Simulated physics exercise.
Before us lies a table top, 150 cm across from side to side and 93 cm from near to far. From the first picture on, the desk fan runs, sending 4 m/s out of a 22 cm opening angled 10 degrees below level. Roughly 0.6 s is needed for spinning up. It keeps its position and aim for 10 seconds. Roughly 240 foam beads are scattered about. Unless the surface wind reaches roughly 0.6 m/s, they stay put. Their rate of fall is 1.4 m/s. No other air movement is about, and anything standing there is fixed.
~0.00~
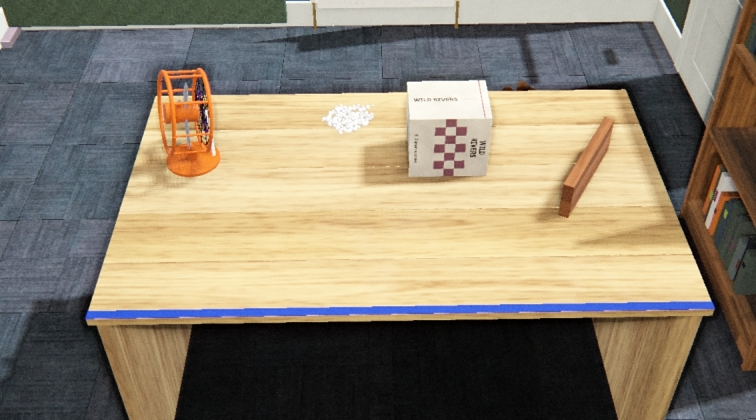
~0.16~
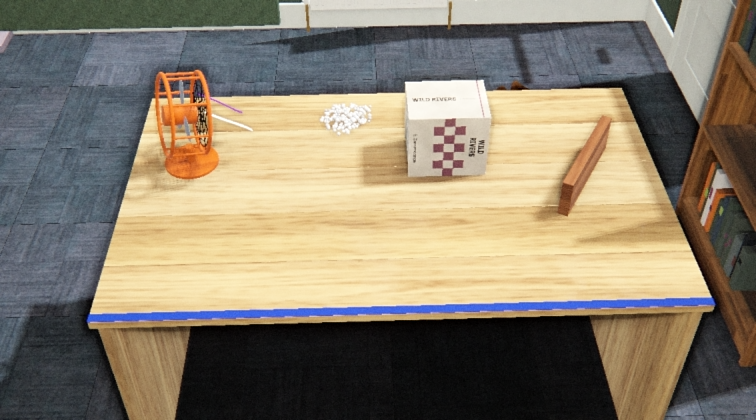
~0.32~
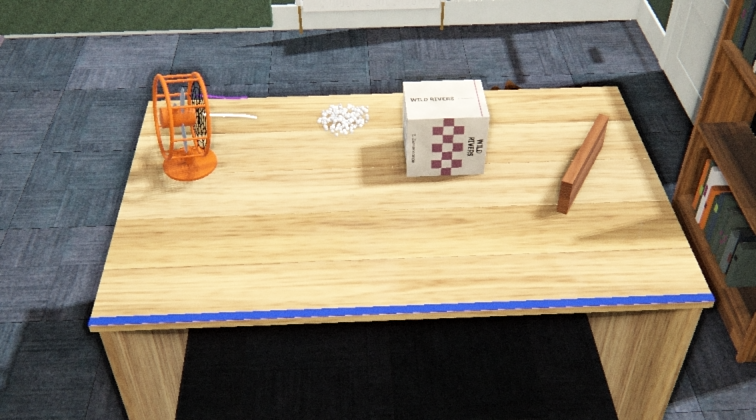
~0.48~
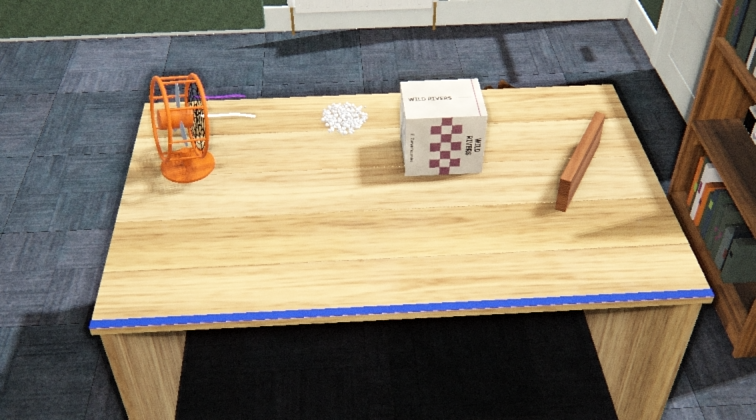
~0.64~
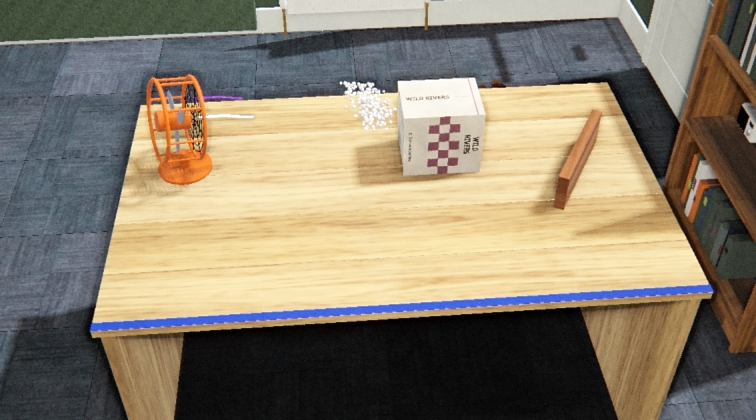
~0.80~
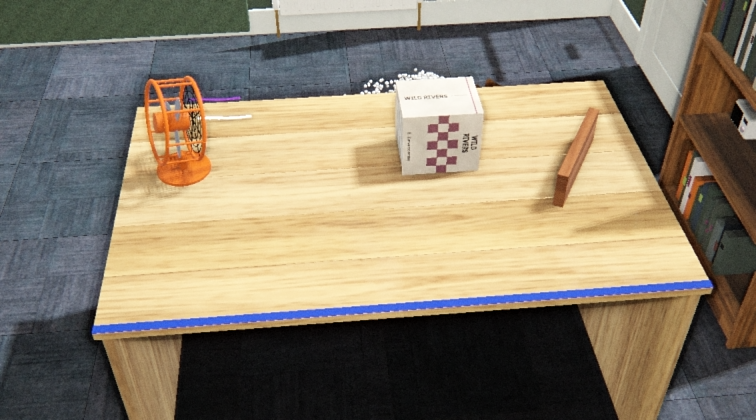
White foam beads resting beside a running orange desk fan, then scattering rightward across the table top and behind a box.
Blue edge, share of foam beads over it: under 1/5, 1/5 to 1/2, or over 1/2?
Under twenty percent.
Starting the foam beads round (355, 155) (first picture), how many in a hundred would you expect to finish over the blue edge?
It would come to some 80 in a hundred.
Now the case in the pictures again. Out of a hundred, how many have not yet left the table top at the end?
About 0 % of them are still there at the end.
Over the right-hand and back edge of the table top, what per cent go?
I'd say near 0 percent right-hand and close to 100 percent back.
After 2.0 s the count stands so, 0 % are over the blue edge.
After 3.2 s the count stands so, 0 % are over the blue edge.
After 5.5 s the count stands so, 0 % are over the blue edge.
After 10.0 s, at the end, 0 % are over the blue edge.
